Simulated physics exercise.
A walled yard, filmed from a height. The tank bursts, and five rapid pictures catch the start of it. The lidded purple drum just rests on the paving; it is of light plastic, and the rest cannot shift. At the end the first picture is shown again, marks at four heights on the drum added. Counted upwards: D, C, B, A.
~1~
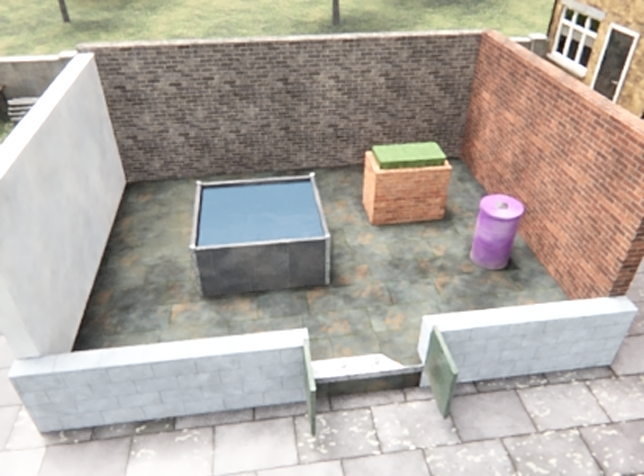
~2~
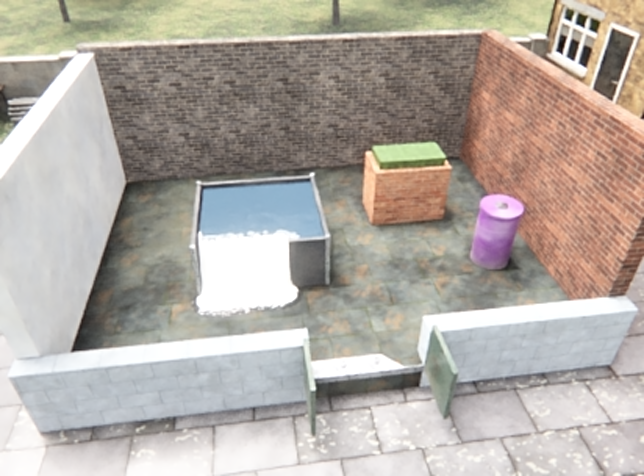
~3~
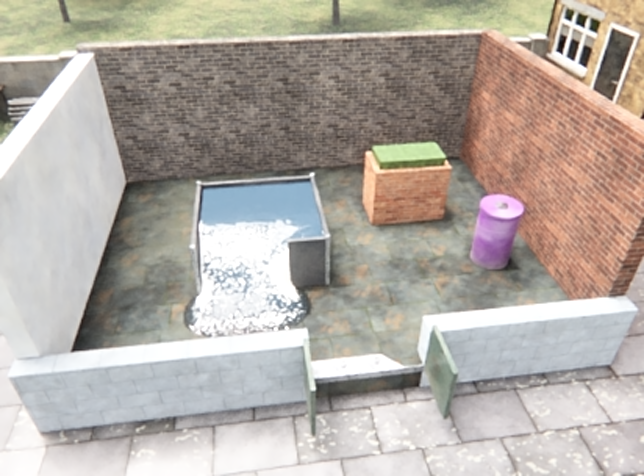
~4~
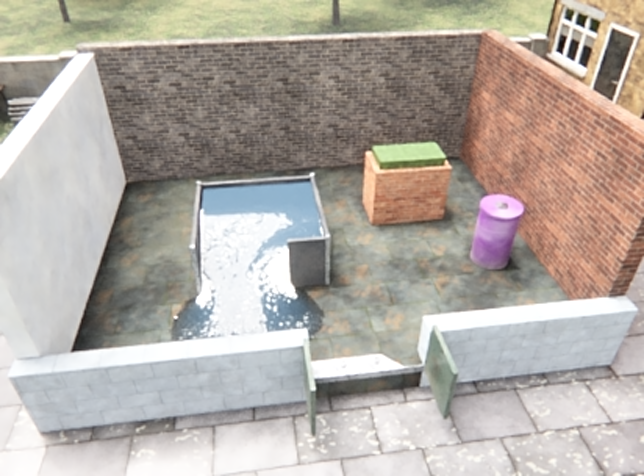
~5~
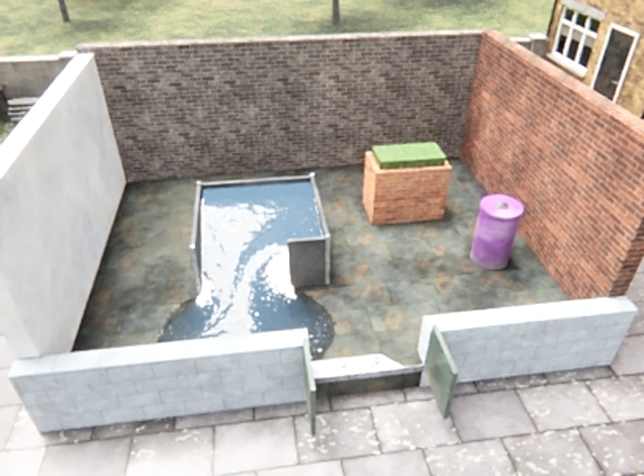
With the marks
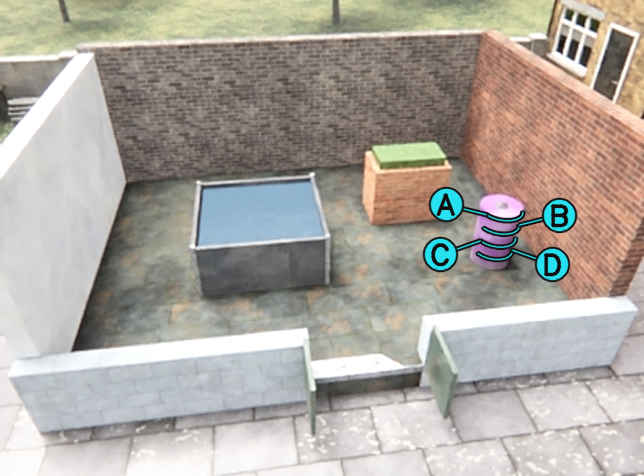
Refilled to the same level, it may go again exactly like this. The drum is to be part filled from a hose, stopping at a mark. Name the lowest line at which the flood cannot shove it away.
Use mark D.
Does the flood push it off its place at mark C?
No.
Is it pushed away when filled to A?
No, that is safe.
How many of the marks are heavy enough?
All four.
In cyan, A at (510, 220); B at (507, 234); C at (503, 247); D at (500, 259); from the bottom up D, C, B, A.
For mark A, it does not move.
For mark B, it does not move.
For mark C, it does not move.
For mark D, it does not move.
